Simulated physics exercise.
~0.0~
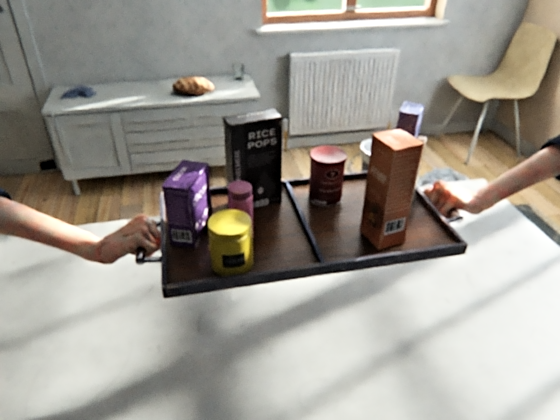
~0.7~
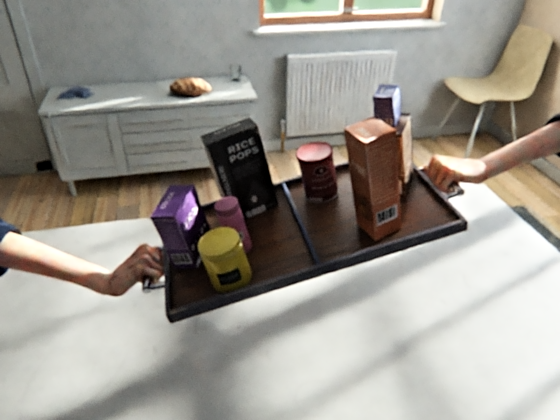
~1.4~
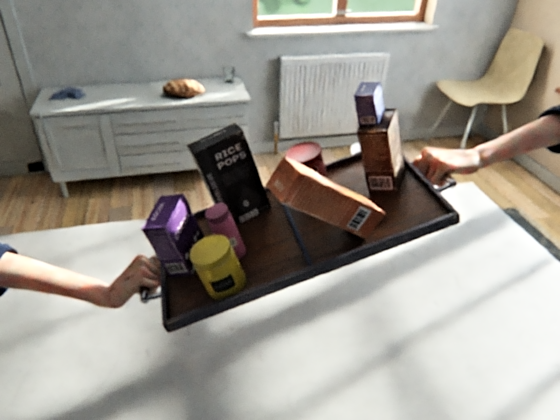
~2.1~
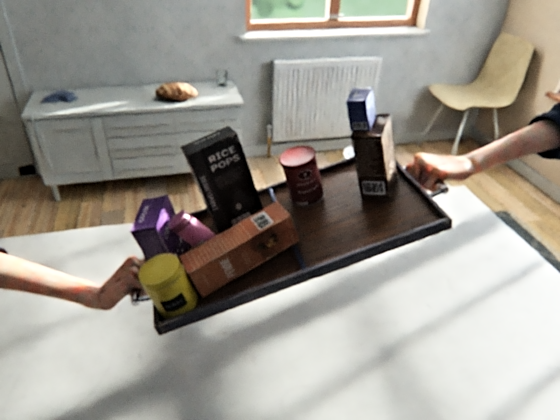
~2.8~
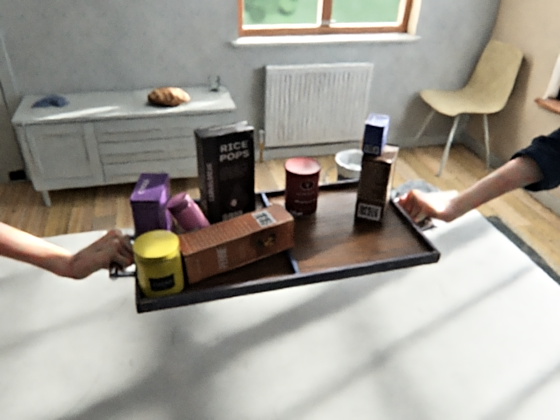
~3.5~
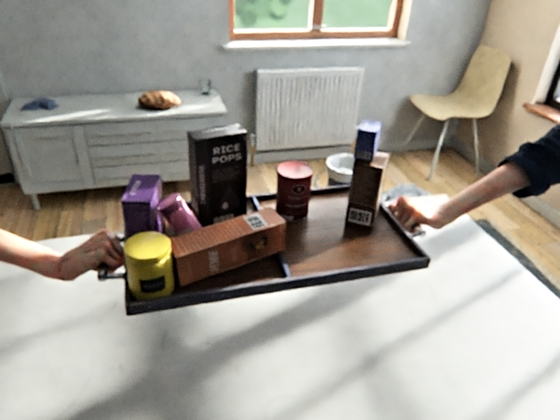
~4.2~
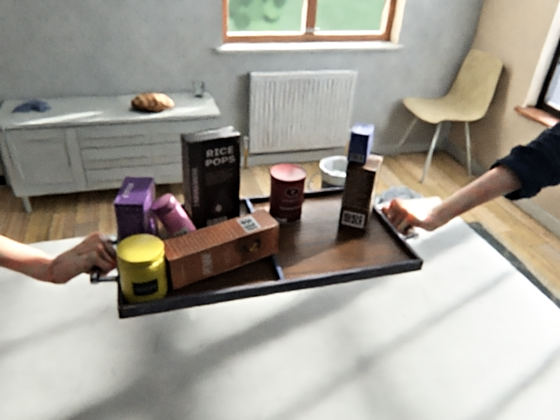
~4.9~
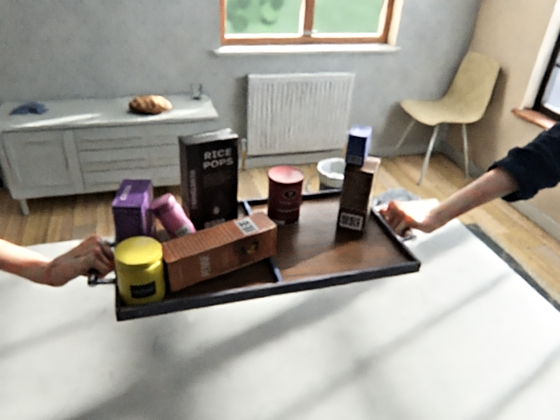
A loaded tray held by two hands dipped down to the left, and the tall orange carton toppled onto its side against the yellow jar and pink shaker; then the tray levelled out, with the carton still lying there and the black packet standing.
